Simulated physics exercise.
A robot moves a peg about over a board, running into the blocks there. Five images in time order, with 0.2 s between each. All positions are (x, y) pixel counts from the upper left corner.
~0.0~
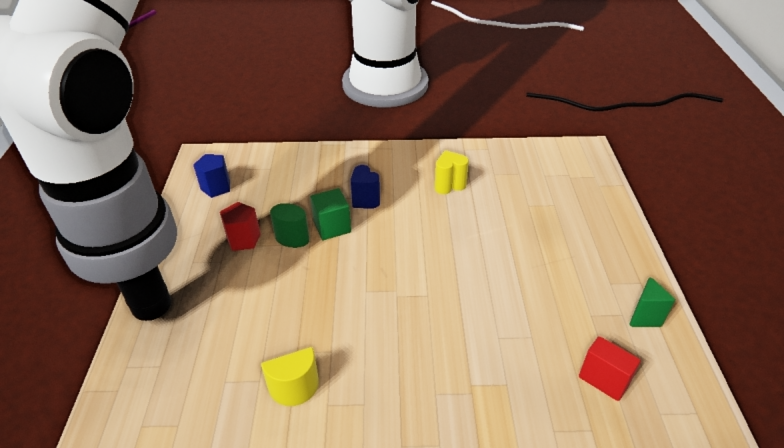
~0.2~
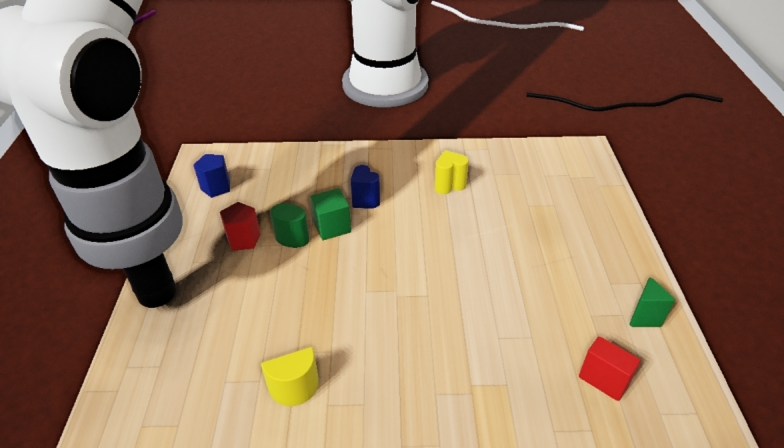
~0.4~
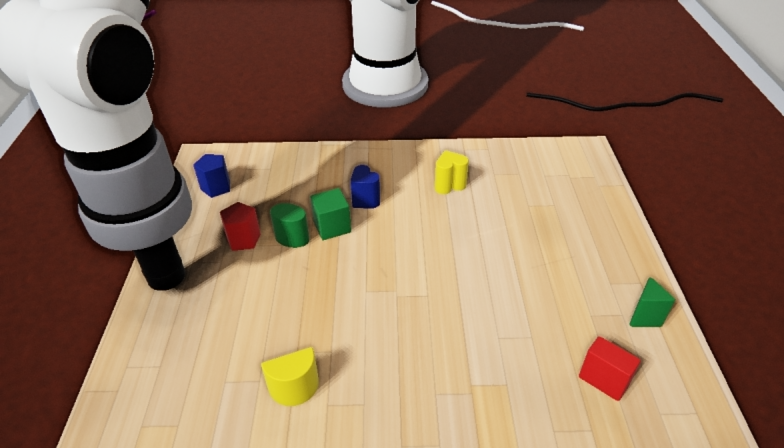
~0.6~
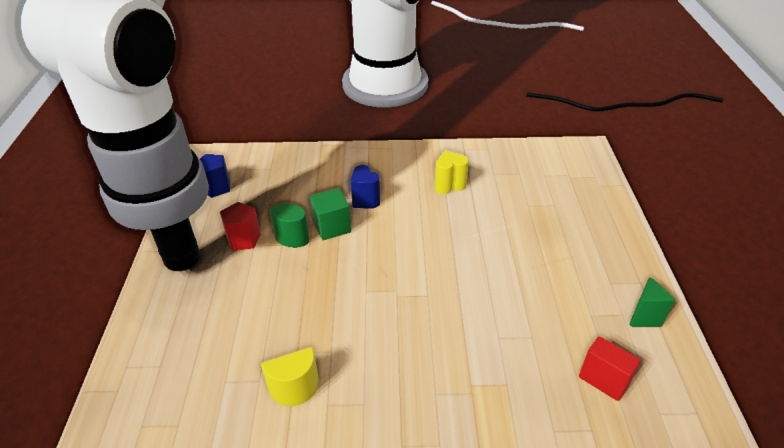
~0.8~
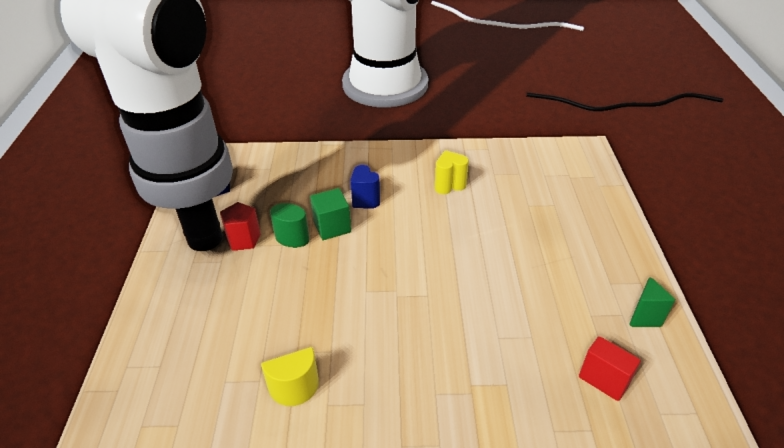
A white and grey robot arm with a black peg stands at the left of a pale wooden board on a dark red floor, seen from above at a fixed angle. Blue, red, green and yellow blocks sit across the board's upper part, with a yellow one lower down and green and red ones at right. The arm glides the peg up and rightward, close to the unmoving red block.
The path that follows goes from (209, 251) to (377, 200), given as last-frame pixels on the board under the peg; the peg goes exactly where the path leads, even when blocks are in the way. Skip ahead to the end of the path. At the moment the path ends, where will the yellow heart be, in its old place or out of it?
My prediction: It remains in place.
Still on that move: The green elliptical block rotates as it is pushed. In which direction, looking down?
Its rotation is clockwise.
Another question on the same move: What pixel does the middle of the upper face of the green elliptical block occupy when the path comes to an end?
Put as a pixel place, it's (319, 211).
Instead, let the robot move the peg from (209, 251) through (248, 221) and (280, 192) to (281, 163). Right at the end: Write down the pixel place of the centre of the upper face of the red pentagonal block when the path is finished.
At roughly (282, 193).
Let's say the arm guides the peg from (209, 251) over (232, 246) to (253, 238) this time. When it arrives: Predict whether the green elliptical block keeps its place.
That one moves away.
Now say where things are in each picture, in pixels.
In the first frame, peg tip (152, 307); block tops, red pentagonal block (237, 213); green elliptical block (288, 212); green four-sided block (329, 200); blue heart (364, 174); yellow heart (451, 159).
In the second frame, peg (158, 294); blocks unchanged.
In the third frame, peg (167, 278); blocks unchanged.
In the fourth frame, peg (183, 260); blocks unchanged.
In the fifth frame, peg (206, 240); red pentagonal block (237, 213); green elliptical block (288, 212); green four-sided block (329, 200); blue heart (364, 174); yellow heart (451, 159).
On the path given first. One third of the way, peg (266, 222); red pentagonal block (289, 192), turned 20° anticlockwise; green elliptical block (307, 210), turned 60° clockwise; green four-sided block (334, 200).
Two thirds of the way, peg (323, 205); red pentagonal block (336, 171), turned 55° anticlockwise; green elliptical block (319, 211), turned 105° clockwise; green four-sided block (356, 198).
At the end, peg (376, 189); red pentagonal block (347, 161), turned 85° anticlockwise; green elliptical block (319, 211), turned 105° clockwise; green four-sided block (377, 197), turned 75° clockwise; blue heart (394, 160), turned 55° anticlockwise; yellow heart in place.
